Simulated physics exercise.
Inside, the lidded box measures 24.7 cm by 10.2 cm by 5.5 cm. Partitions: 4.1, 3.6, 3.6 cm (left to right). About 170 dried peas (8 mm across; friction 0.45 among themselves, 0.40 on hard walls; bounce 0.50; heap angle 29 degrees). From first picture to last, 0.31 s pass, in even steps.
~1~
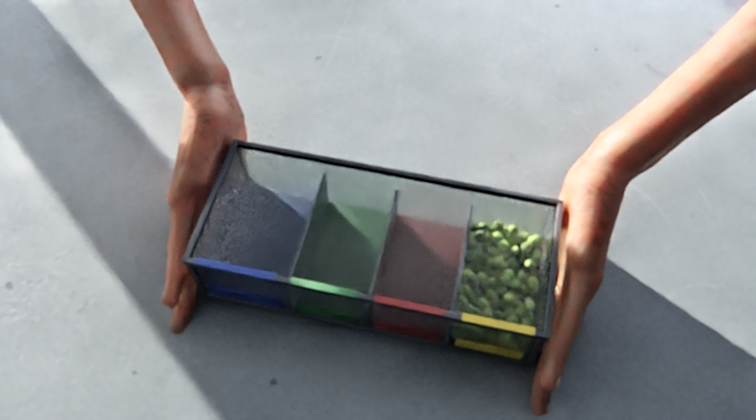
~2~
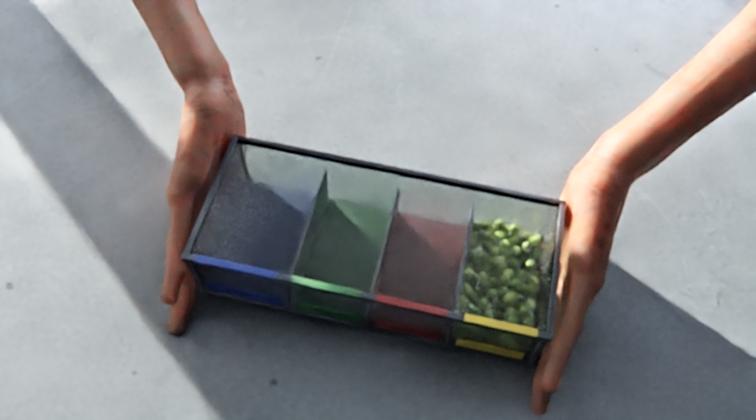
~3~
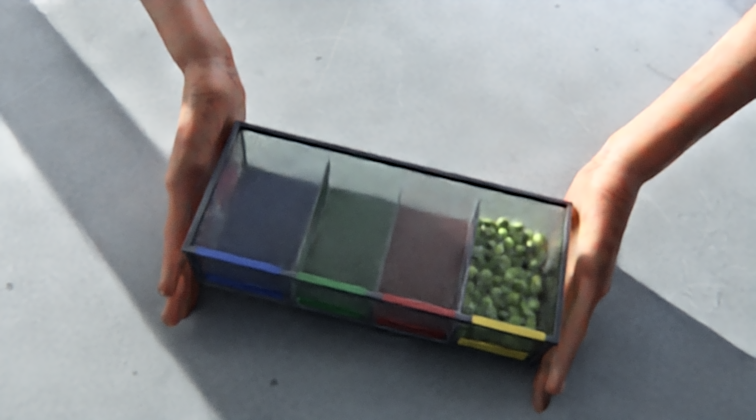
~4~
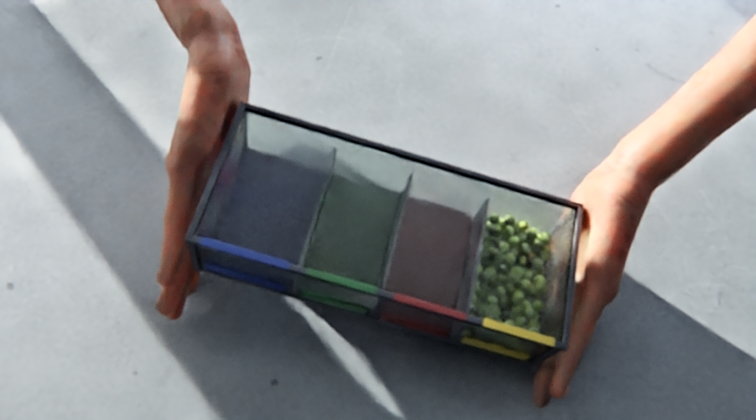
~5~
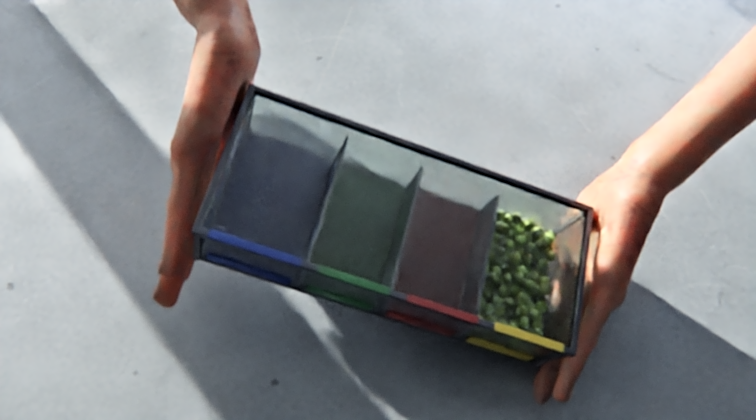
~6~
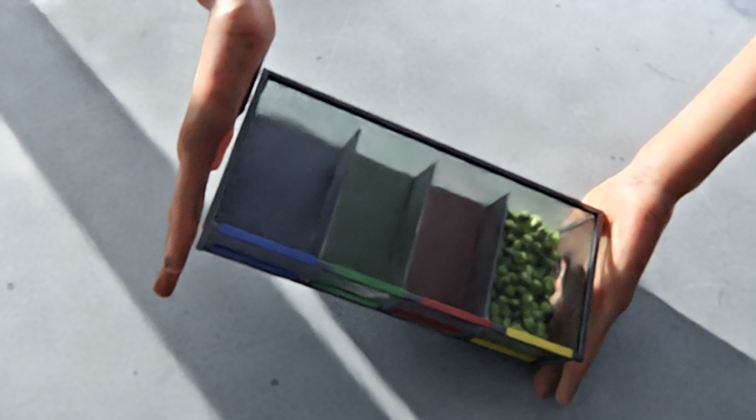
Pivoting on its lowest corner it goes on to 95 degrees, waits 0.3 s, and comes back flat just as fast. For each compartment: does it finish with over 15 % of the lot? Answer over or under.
Red: Under, blue: Under, green: Under, yellow: Over.
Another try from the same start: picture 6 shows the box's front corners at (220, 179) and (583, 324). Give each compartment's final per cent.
Red 0, blue 0, green 0, yellow 100.
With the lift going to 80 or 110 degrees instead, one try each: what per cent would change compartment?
About 0 and 0 per cent.
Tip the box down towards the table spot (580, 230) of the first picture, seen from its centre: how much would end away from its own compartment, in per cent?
Some 0 per cent.
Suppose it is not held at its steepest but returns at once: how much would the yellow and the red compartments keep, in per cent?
Yellow 100, red 0.
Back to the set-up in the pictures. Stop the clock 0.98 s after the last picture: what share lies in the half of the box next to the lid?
Roughly 40 per cent.
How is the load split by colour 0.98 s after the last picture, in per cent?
Red 0; blue 0; green 0; yellow 100.
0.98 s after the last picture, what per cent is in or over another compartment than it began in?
Some 0 per cent.
Then, 0.98 s after the last picture, tilt 95 degrees; yellow 100 %.
Then, 1.63 s after the last picture, tilt 47 degrees; yellow 100 %.
Then, 2.32 s after the last picture, tilt 0 degrees; yellow 100 %.
In the end, red 0 %, blue 0 %, green 0 %, yellow 100 %.
